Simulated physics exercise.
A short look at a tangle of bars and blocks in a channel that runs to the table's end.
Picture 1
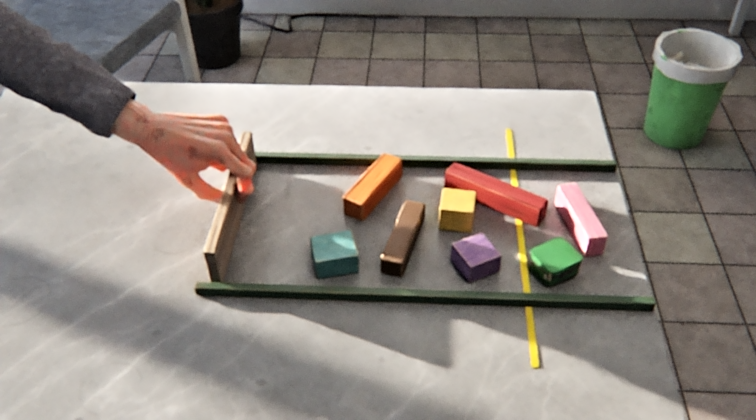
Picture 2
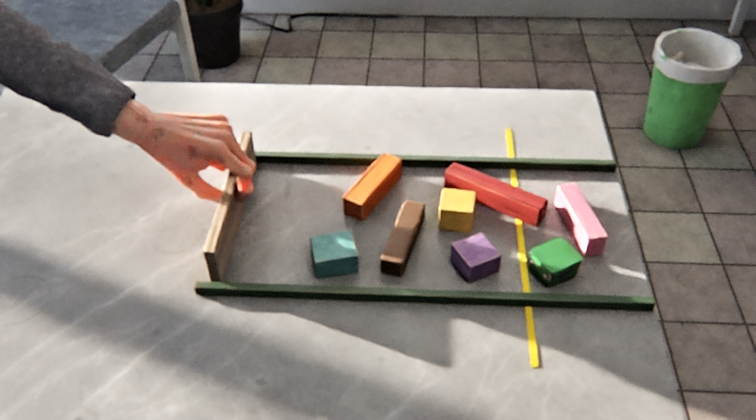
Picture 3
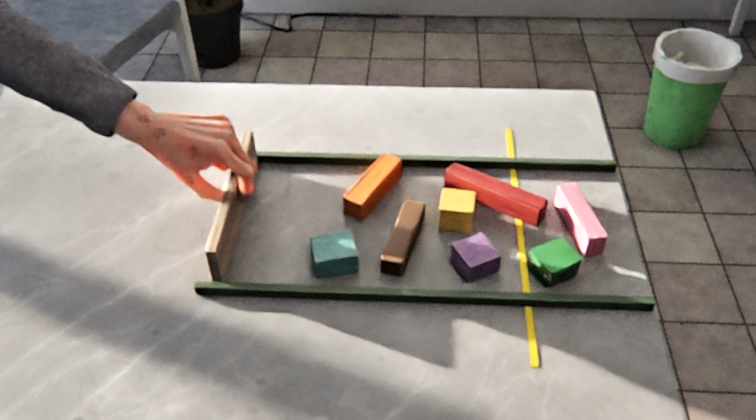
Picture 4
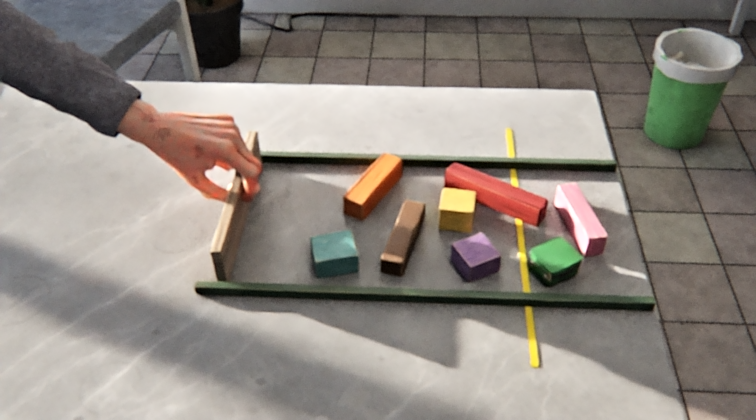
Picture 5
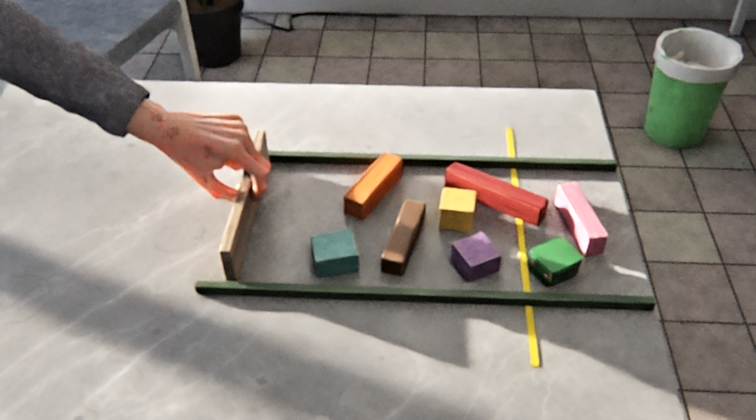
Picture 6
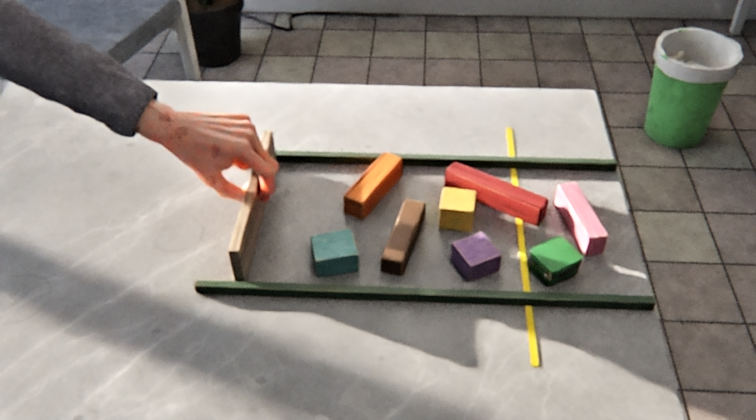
A hand in a grey sleeve grips a wooden board at the left of a channel between two dark green rails on a pale grey tabletop, seen from above at an angle. Orange, teal, brown, yellow, purple, red, green and pink blocks and bars lie scattered rightward, near a yellow tape line. The hand slides the board slightly right, while the pieces and camera stay still.
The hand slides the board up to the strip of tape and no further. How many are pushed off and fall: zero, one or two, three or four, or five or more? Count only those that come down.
Outcome: The number that fall off is one or two.
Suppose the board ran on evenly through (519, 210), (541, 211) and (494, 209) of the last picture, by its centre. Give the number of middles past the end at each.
It would be 2, 2 and 0.
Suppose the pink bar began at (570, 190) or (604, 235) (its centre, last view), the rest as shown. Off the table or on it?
In turn it remains up; goes over.
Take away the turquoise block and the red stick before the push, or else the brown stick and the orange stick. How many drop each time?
The counts: 0 and 0.
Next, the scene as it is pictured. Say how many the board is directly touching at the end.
It touches 2.
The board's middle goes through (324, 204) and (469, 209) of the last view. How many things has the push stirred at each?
The counts are 1 and 8.
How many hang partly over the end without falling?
The number is 1.
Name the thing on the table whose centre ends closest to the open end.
That is the purple block.
Soon after, none off yet; pink bar at rest near (580, 218); green case at rest near (555, 263); red stick at rest near (495, 193).
After that, none off yet; pink bar at rest near (580, 218); green case at rest near (555, 263); red stick at rest near (496, 192).
And then, none off yet; pink bar displaced a little near (618, 217); green case displaced about its own width near (615, 264); red stick displaced a little near (549, 187).
In the end, the number that fall off is one or two; gone, green case and pink bar.
